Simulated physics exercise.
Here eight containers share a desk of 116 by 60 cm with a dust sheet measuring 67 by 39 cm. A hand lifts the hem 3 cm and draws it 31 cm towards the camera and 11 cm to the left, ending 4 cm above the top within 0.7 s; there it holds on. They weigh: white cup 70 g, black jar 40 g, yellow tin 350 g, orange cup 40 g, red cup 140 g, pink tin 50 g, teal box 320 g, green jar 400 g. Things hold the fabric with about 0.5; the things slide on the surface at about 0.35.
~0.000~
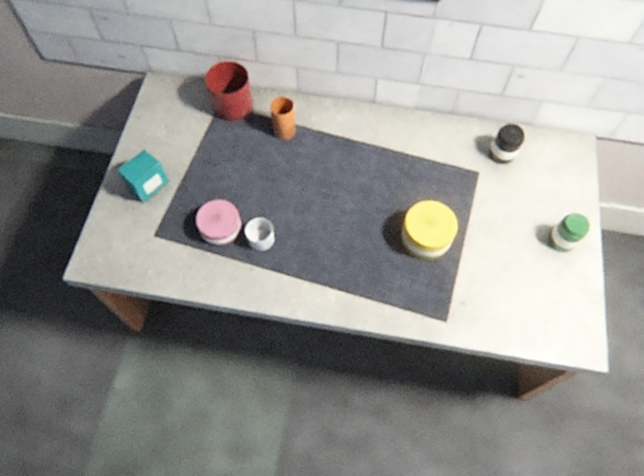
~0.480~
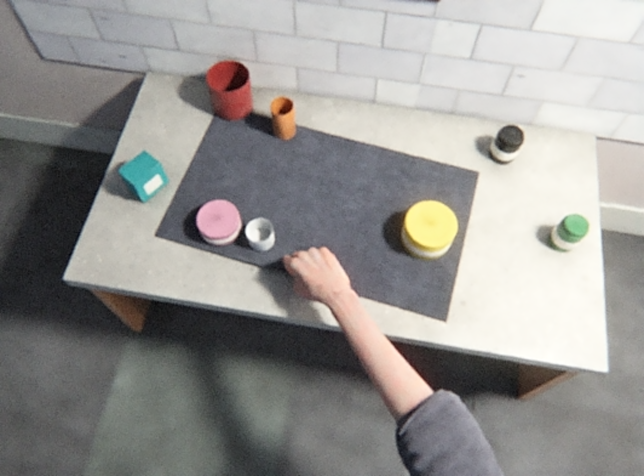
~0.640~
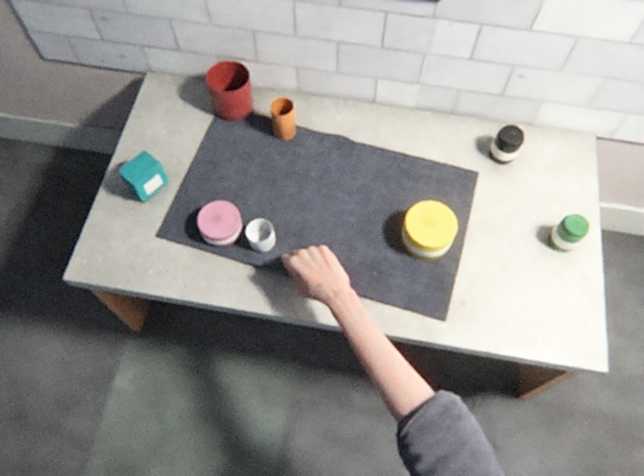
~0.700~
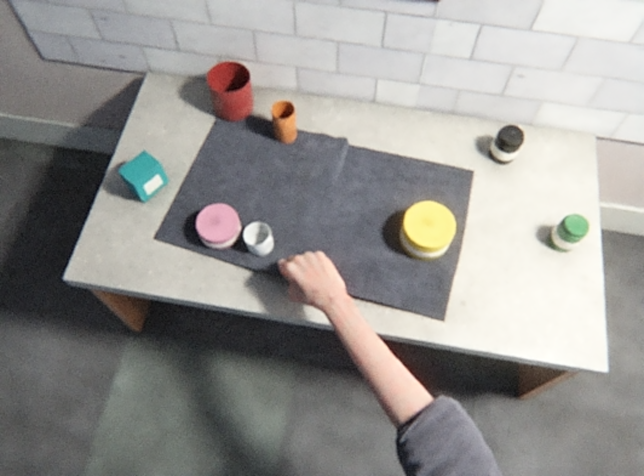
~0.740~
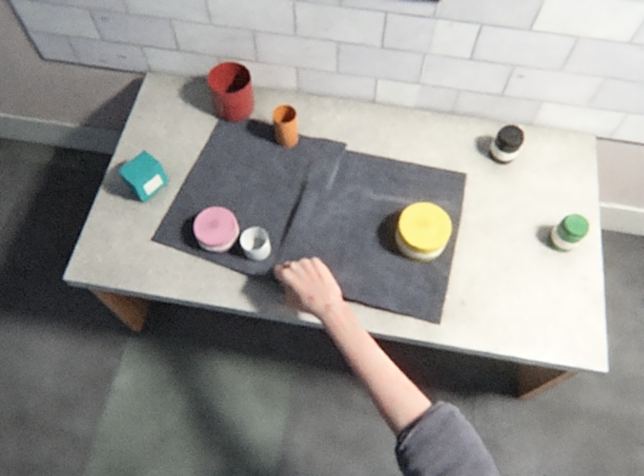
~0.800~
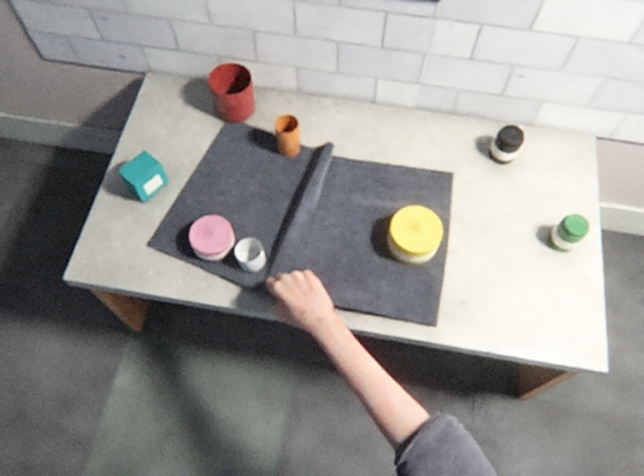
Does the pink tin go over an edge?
The pink tin falls off.
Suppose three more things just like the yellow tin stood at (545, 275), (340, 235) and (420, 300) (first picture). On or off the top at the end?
In turn: Remains, drops off, goes over.
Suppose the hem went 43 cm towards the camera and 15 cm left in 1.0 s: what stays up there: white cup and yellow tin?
In that case: White cup drops off, yellow tin drops off.
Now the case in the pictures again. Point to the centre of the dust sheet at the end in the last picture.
Near (227, 316).
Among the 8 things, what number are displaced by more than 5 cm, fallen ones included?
I count 4.
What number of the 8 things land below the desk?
3 of them.
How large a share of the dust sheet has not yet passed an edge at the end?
About 40 per cent.
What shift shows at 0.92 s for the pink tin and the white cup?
Pink tin 10 cm, white cup 15 cm.
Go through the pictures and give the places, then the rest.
Shows, pink tin (217, 218); dust sheet corners (154, 236) (480, 172) (447, 322), in the first frame.
Shows, dust sheet corners (155, 236) (480, 172); grip (295, 275), in the second frame.
Shows, dust sheet corners (155, 237) (479, 172); grip (294, 273), in the third frame.
Shows, pink tin (217, 222); orange cup (283, 110); white cup (258, 235); dust sheet corners (154, 239) (474, 171); grip (290, 279), in the fourth frame.
Shows, pink tin (215, 225); orange cup (285, 114); white cup (255, 240); dust sheet corners (151, 240) (467, 173); grip (287, 285), in the fifth frame.
Shows, pink tin (210, 234); dust sheet corners (147, 246) (454, 173) (436, 328); grip (279, 297), in the sixth frame.
After 0.9 s, 95 % of the dust sheet is still over the top; pink tin 10 cm off its start, orange cup 13 cm off its start, white cup 13 cm off its start.
After 1.1 s, 75 % of the dust sheet is still over the top; pink tin 19 cm off its start, white cup 21 cm off its start, orange cup 20 cm off its start.
After 1.2 s, 55 % of the dust sheet is still over the top; pink tin over the edge, white cup on its side, 31 cm off its start at (188, 366), orange cup 28 cm off its start at (225, 202).
After 1.3 s, 45 % of the dust sheet is still over the top; pink tin over the edge, white cup over the edge, orange cup 34 cm off its start.
After 2.9 s, 40 % of the dust sheet is still over the top; pink tin over the edge, white cup over the edge, yellow tin over the edge, orange cup 35 cm off its start at (188, 215).
